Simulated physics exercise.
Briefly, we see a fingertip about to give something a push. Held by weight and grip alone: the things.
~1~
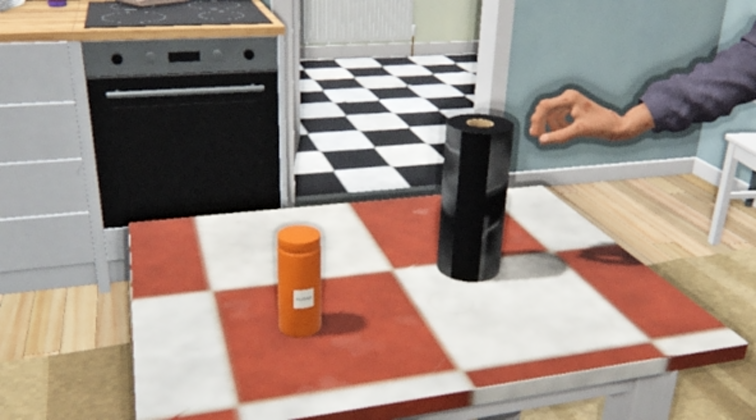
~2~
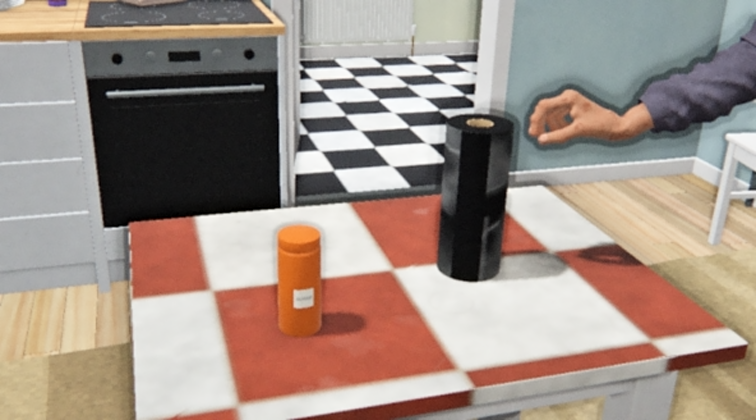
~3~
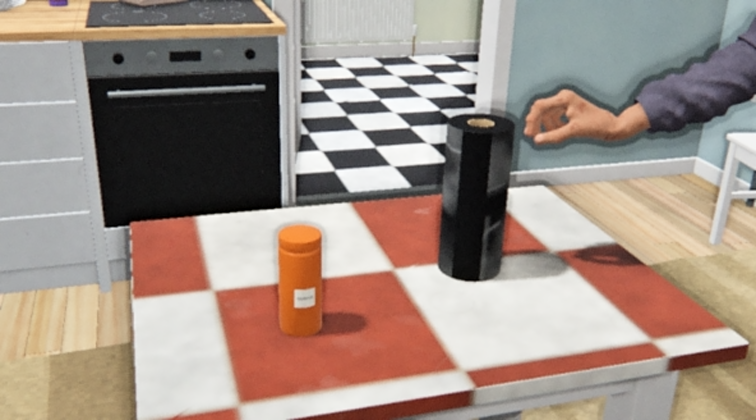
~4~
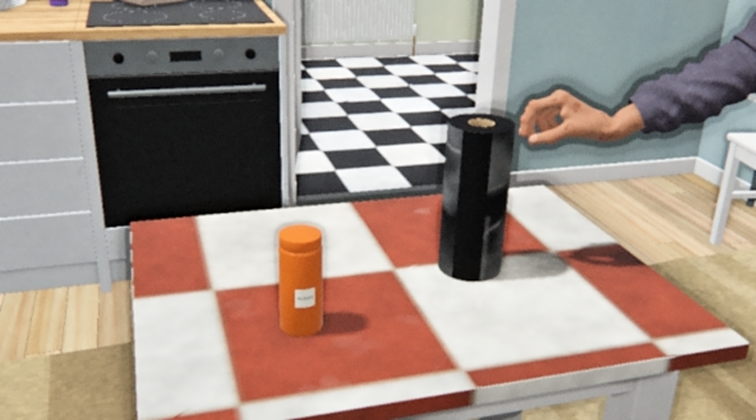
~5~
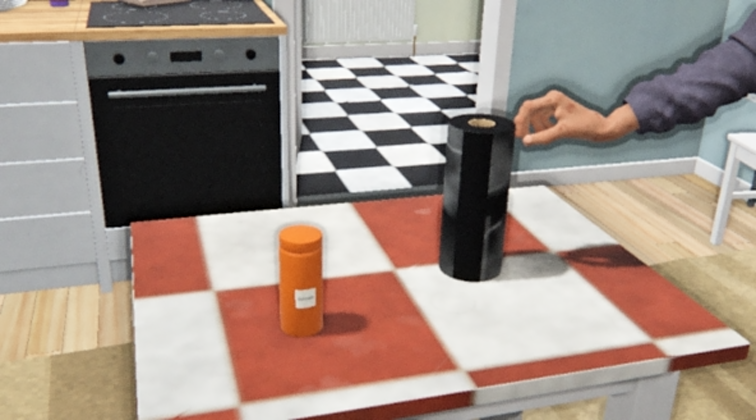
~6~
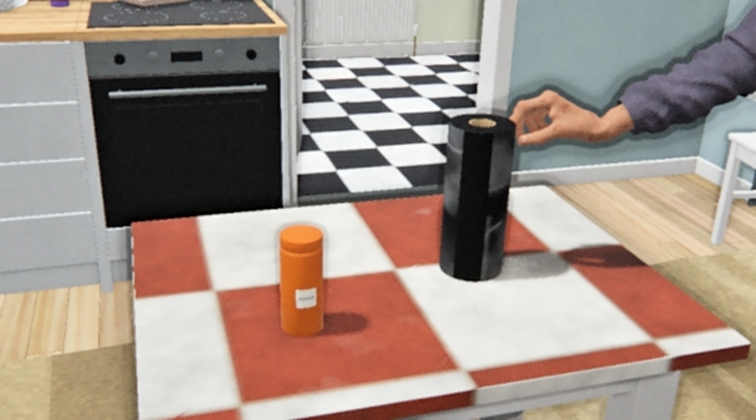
A hand moves slightly left toward the black roll standing on the red-and-white checkered table.
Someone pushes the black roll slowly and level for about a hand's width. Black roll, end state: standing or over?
Most likely it is laid low.
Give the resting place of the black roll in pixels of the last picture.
Close to (361, 251) in the last picture.
Then, 0.80 s after the last picture, black roll tipped 22° from how it was near (447, 195).
Then, 1.30 s after the last picture, black roll on its side near (374, 239).
At rest, tipped over on the table, black roll. Seen from the same camera at the end, black roll near (361, 251).
